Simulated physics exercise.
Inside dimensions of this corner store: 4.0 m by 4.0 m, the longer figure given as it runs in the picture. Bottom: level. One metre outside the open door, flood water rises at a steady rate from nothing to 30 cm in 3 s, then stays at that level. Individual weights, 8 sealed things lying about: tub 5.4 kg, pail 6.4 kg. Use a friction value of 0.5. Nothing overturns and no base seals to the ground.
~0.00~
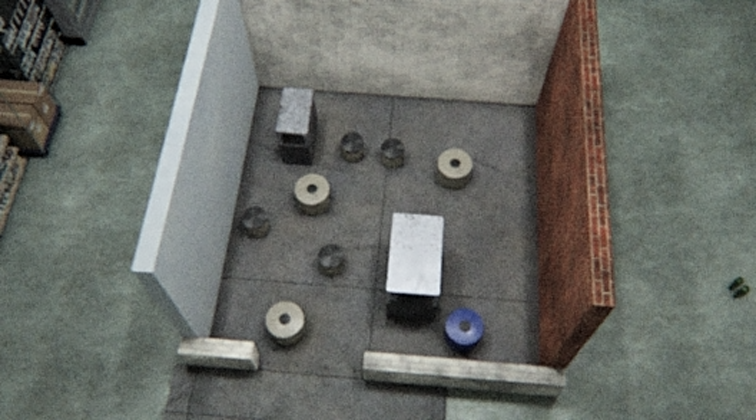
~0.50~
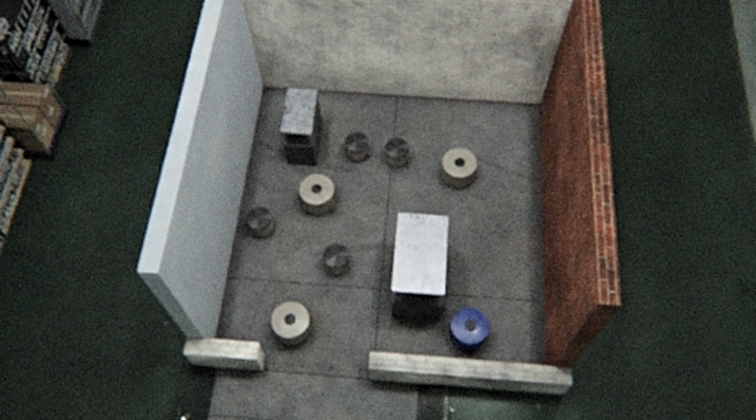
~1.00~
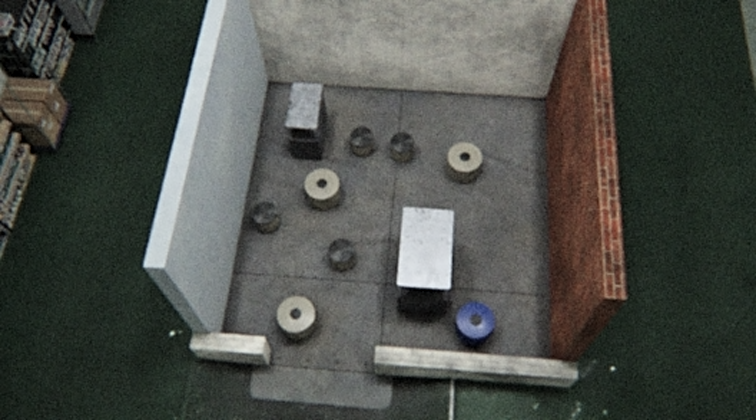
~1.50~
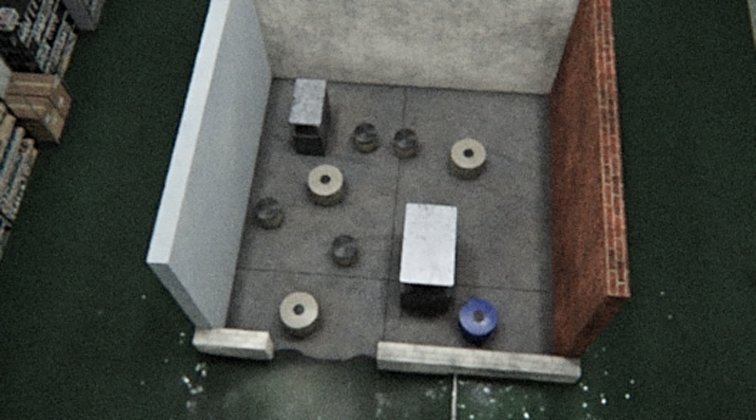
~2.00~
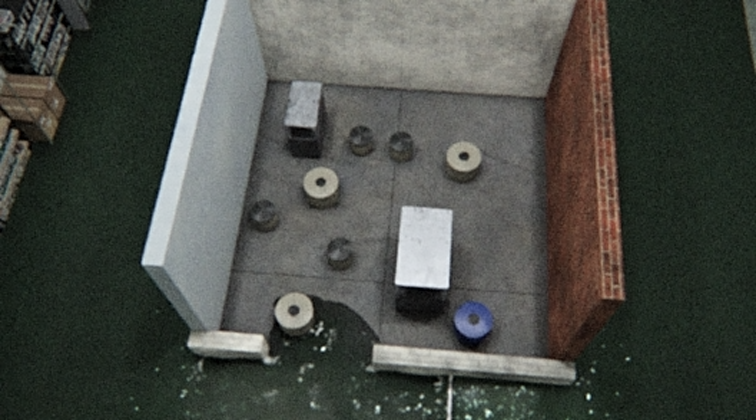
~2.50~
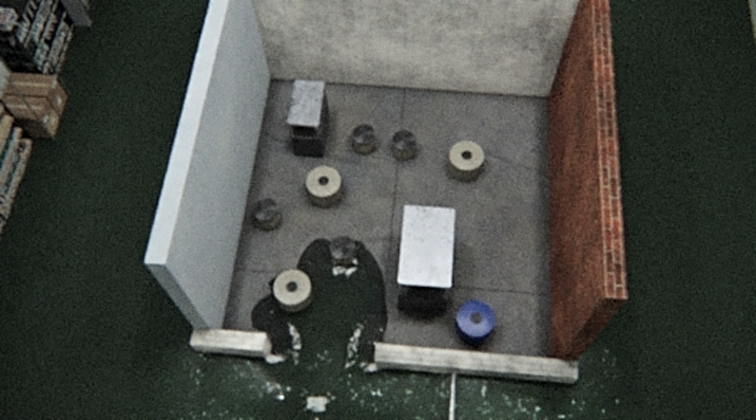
A small walled room with a brick wall on the right holds scattered round tubs and two blocks, seen from above. Dark water spreads over the floor outside, then pushes through the front gap and fans inward, nudging the pale tub nearest the opening slightly, while the blue tub stays put.
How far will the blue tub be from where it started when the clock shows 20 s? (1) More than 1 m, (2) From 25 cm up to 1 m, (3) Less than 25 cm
Option 1: More than 1 m.
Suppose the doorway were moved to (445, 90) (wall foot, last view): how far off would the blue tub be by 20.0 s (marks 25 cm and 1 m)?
Under that change the blue tub is pushed well away.
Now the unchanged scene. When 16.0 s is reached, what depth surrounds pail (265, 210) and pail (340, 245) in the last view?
Around 28 cm and 20 cm.
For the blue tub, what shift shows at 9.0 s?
About 30 cm.
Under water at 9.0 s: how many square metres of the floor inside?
Wet: Near 15 m2.
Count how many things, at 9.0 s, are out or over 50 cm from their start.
Tally: 7.
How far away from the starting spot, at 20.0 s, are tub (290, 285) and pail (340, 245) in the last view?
In that order: 60 cm, 200 cm.
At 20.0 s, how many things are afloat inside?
I'd say 8 of them.
After 4.0 s the blue tub is near (476, 318), 0.0 m from its start, aground; 1 afloat.
After 9.0 s the blue tub is near (459, 331), 0.3 m from its start, afloat; 6 afloat.
After 16.0 s the blue tub is near (403, 313), 0.9 m from its start, afloat; 8 afloat.
After 20.0 s the blue tub is near (441, 171), 1.9 m from its start, afloat; 8 afloat.
